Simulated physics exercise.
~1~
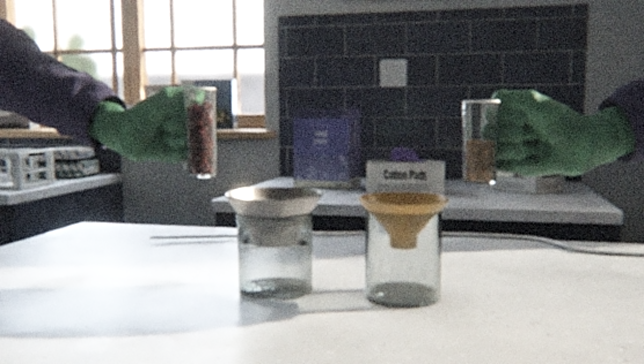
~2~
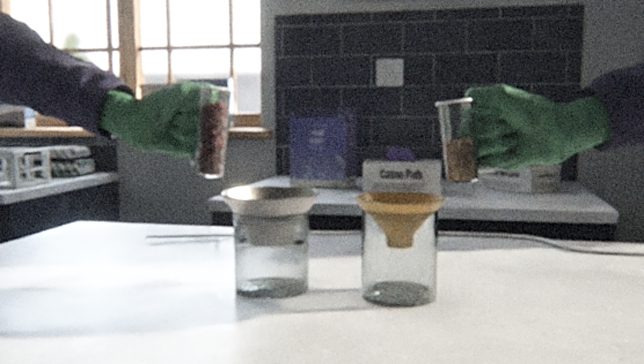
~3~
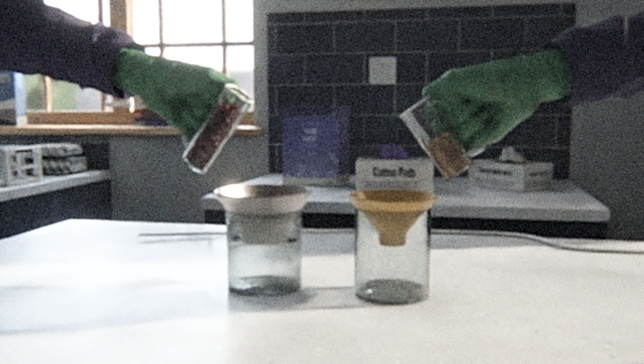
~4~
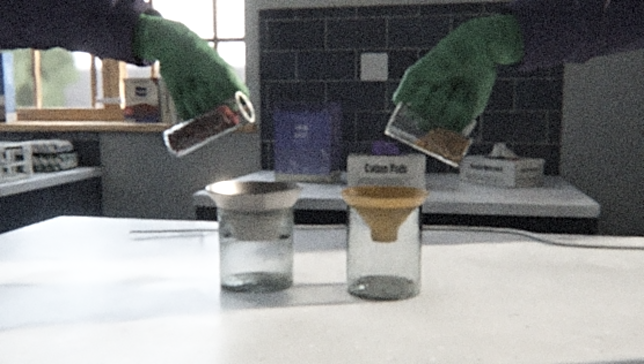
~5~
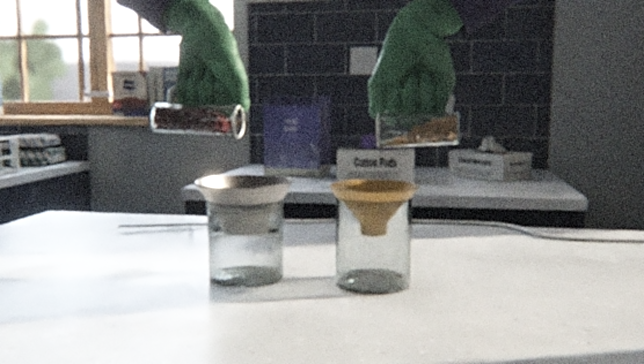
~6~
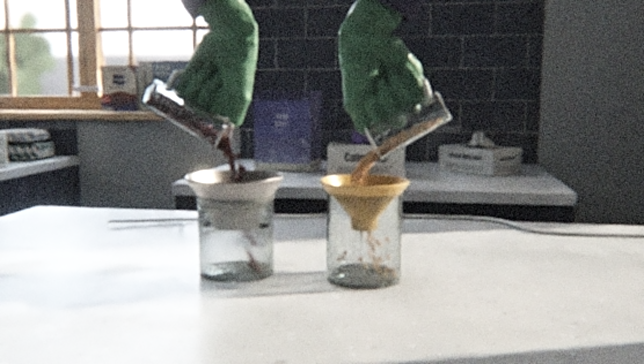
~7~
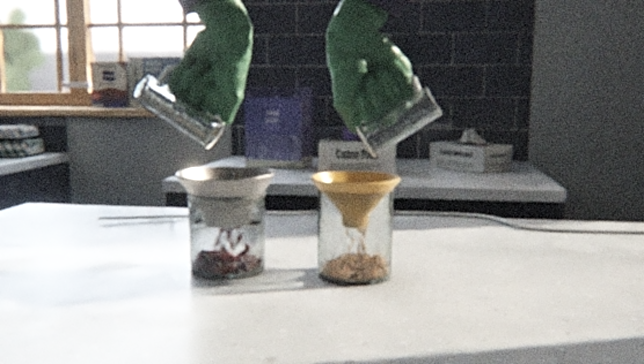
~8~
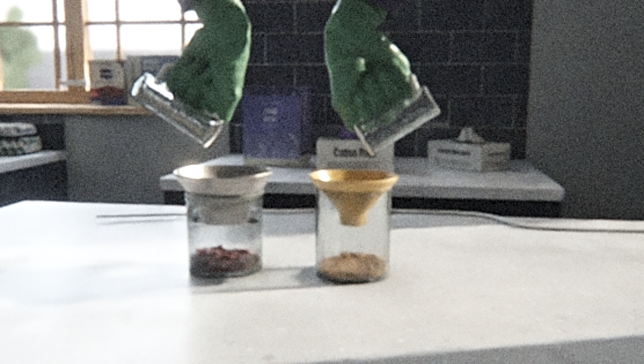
Green-gloved hands tipping two clear cups over funnels, dark red and tan loose contents all falling through into the glass jars.
